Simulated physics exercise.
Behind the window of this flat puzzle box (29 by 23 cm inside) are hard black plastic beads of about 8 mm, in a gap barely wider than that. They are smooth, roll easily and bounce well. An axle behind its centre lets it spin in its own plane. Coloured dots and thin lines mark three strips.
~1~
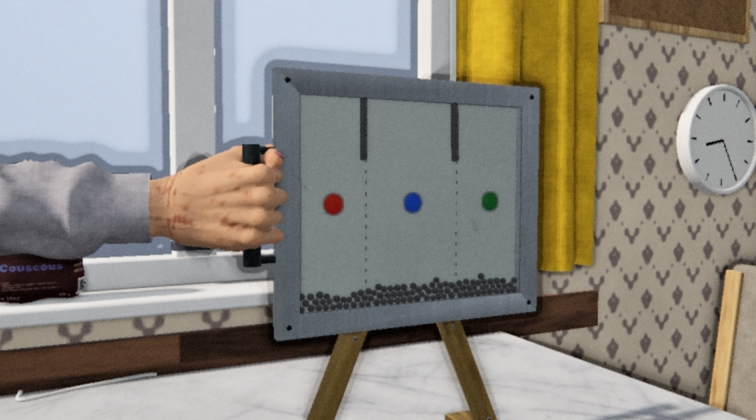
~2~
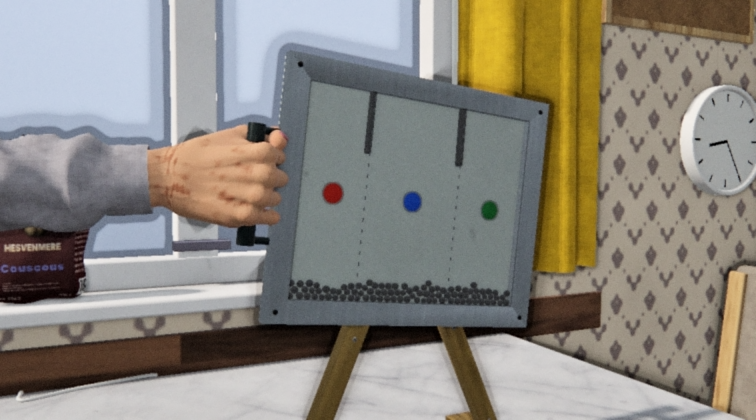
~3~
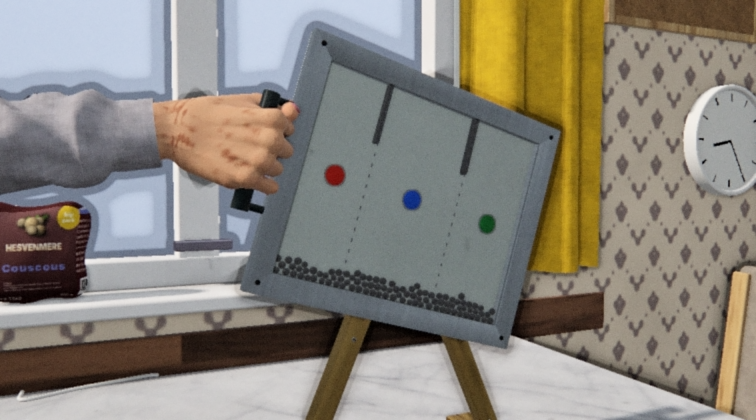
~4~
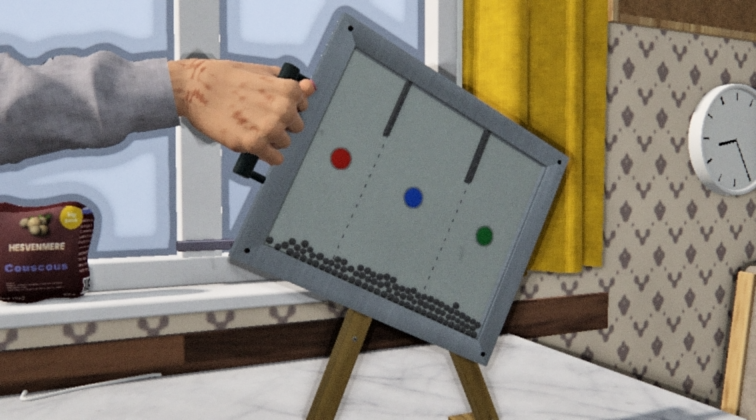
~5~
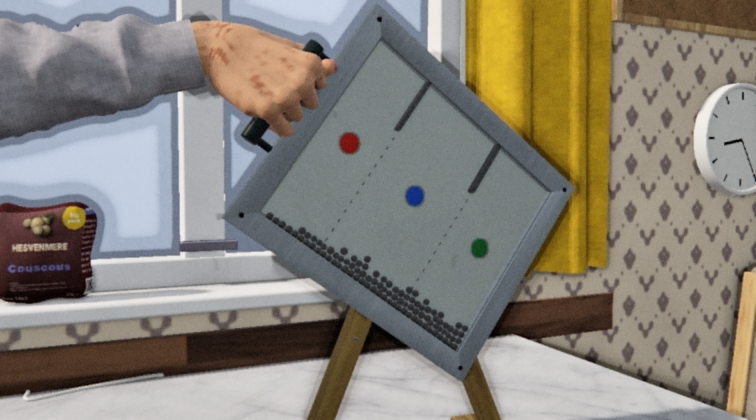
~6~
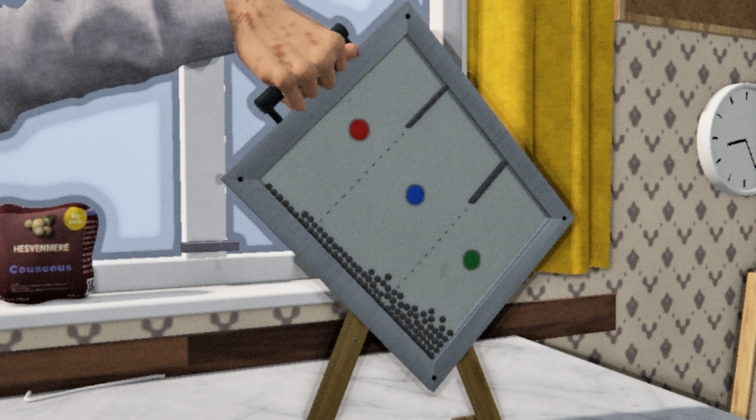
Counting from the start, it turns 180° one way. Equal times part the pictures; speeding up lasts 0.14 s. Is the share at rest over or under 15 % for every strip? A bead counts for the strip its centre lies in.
Red strip: Under; blue strip: Under; green strip: Over 15 %.
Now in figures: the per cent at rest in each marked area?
Red strip: 0; blue strip: 0; green strip: 100.
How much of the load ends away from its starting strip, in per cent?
Roughly 70 per cent.
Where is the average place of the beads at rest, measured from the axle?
About 10 cm left and 8 cm below.
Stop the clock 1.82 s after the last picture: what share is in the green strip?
Roughly 100 per cent.
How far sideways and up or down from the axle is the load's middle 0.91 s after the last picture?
About 7 cm left and 11 cm below.
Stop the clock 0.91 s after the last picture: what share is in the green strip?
About 100 per cent.
Then, 0.91 s after the last picture, it stands 94° clockwise; the beads' middle is 7 cm left of and 11 cm below the centre; green 100 %.
Then, 1.82 s after the last picture, it stands 143° clockwise; the beads' middle is 7 cm left of and 11 cm below the centre; green 100 %.
Then, 2.60 s after the last picture, it stands 180° clockwise; the beads' middle is 10 cm left of and 8 cm below the centre; green 100 %.
At rest 3.2 s after the last picture, it stands 180° clockwise; red 0 %, blue 0 %, green 100 %.
